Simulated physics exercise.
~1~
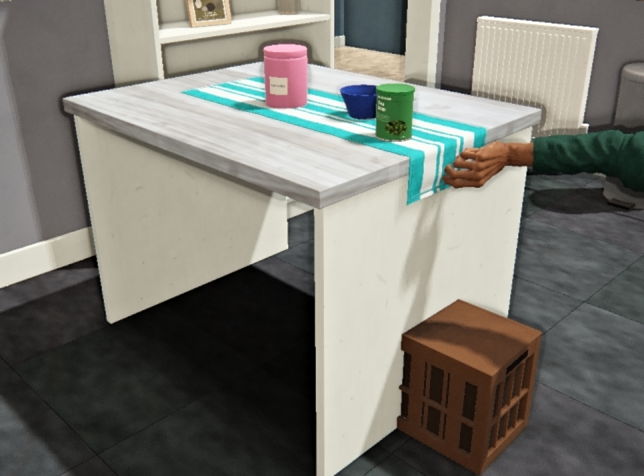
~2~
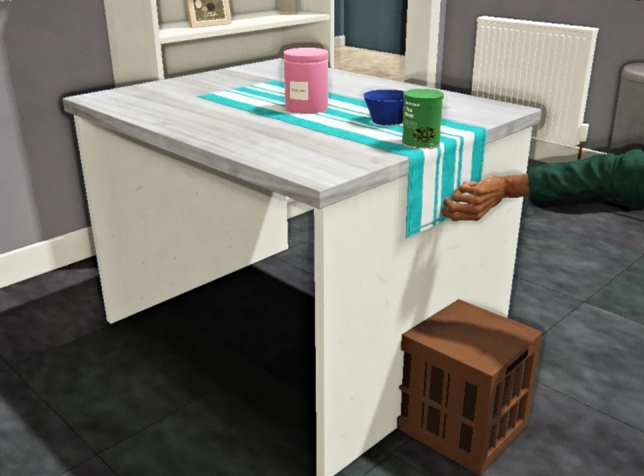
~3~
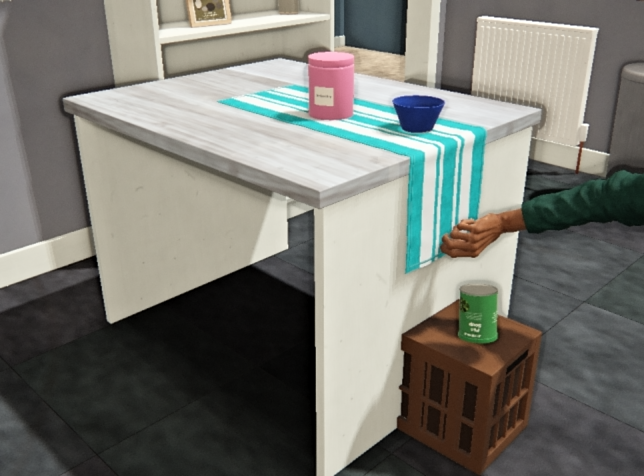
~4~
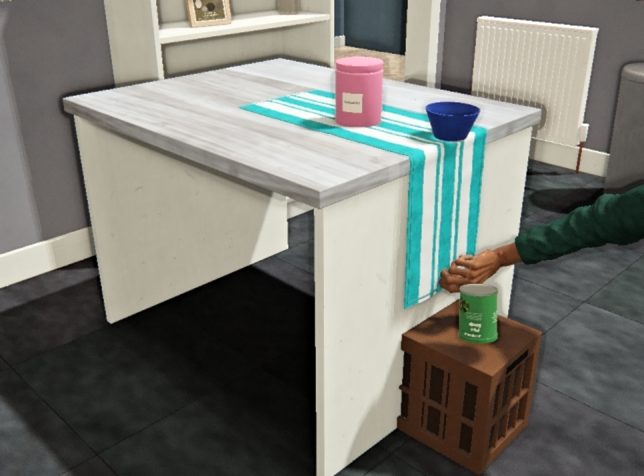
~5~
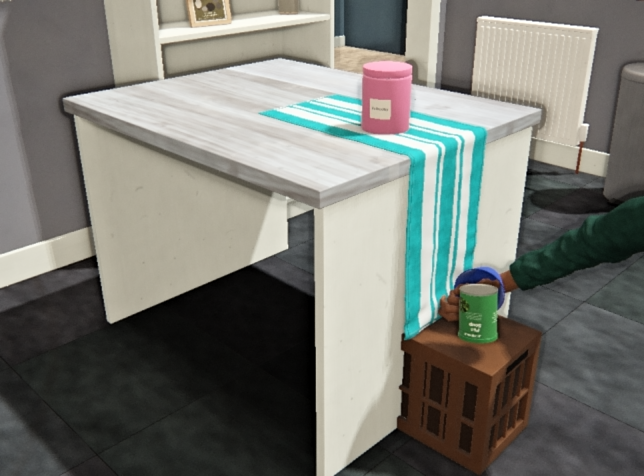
A turquoise striped towel was slowly pulled down over a desk's edge by a hand, carrying a green tin off onto the brown crate below, then a blue bowl after it, while the pink canister slid along but stayed upright on top.
